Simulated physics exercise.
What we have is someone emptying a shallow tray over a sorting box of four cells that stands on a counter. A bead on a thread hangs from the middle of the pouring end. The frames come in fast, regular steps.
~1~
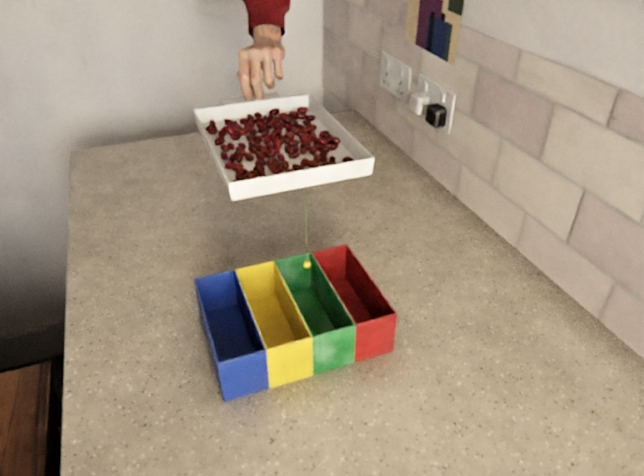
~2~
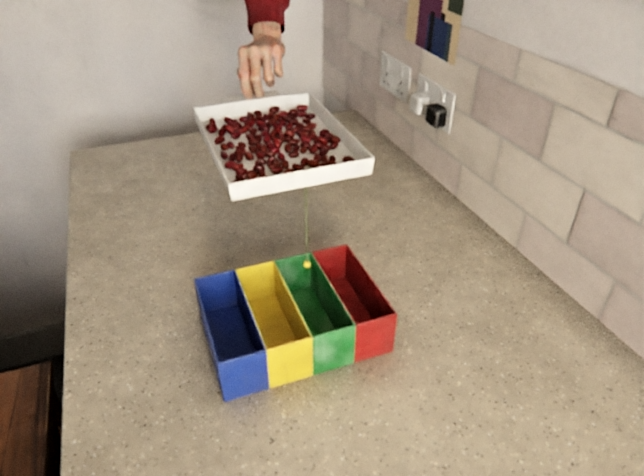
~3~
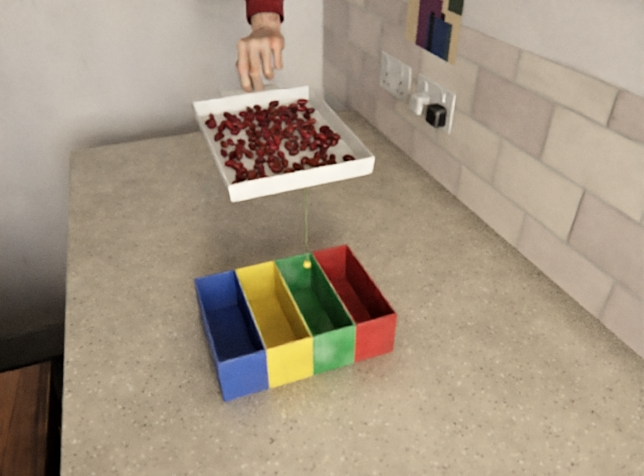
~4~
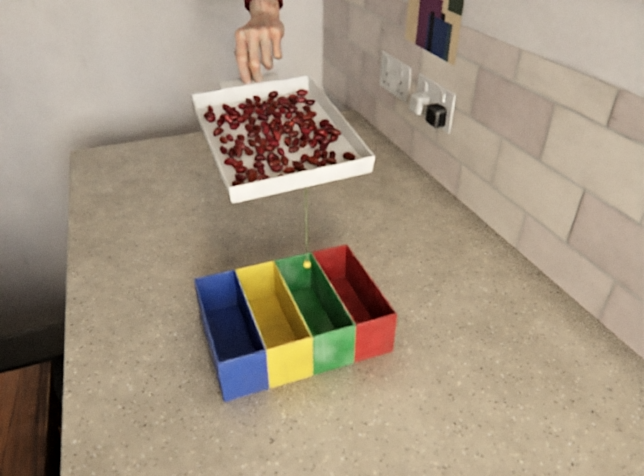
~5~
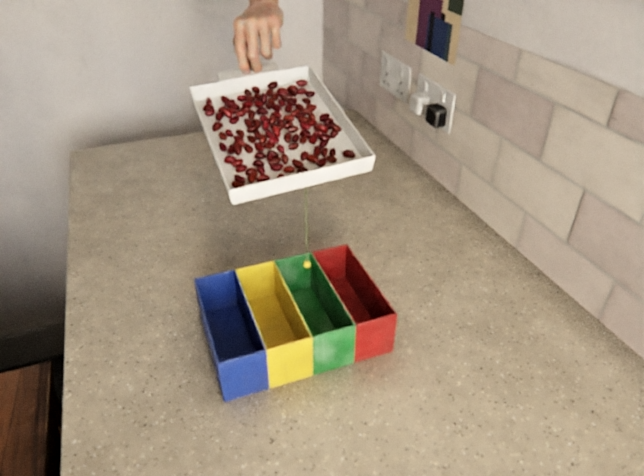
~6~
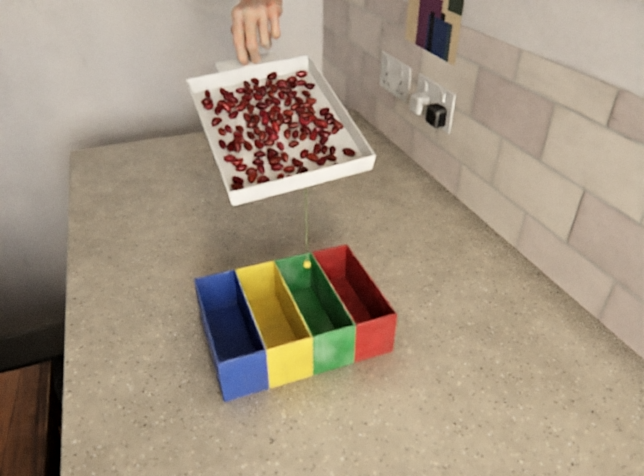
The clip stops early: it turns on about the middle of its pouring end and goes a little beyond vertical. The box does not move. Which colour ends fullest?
Most goes to the yellow cell.
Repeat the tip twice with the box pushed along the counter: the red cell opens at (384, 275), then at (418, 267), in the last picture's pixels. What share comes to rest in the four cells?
In turn 80 and 30 in a hundred.
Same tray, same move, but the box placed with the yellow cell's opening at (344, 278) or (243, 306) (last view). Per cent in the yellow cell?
First some 0, then 50 per cent.
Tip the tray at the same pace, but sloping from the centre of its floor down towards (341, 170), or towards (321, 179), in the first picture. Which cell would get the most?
The first try: The cell in red. The second: The red cell.
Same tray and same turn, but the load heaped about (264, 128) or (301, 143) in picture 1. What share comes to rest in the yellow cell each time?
About 60 and 50 per cent.
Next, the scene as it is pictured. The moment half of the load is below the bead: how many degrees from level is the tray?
At about 110°.
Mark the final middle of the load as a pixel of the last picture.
Around (273, 345).
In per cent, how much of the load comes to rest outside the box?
It comes to 0 per cent or so.
Soon, tray tipped steeply; all on the tray.
A while on, tray tipped right over; nearly all on the tray; a stray few in the yellow cell; a stray few in the blue cell; a stray few in the green cell; a stray few falling or outside the box.
Towards the end, tray tipped past a quarter turn; about half in the yellow cell; about a quarter in the blue cell; about a quarter in the green cell; a stray few in the red cell; a small part falling or outside the box.
Finally, tray tipped past a quarter turn; about half in the yellow cell; about a quarter in the blue cell; about a quarter in the green cell; a stray few in the red cell; a small part outside the box.
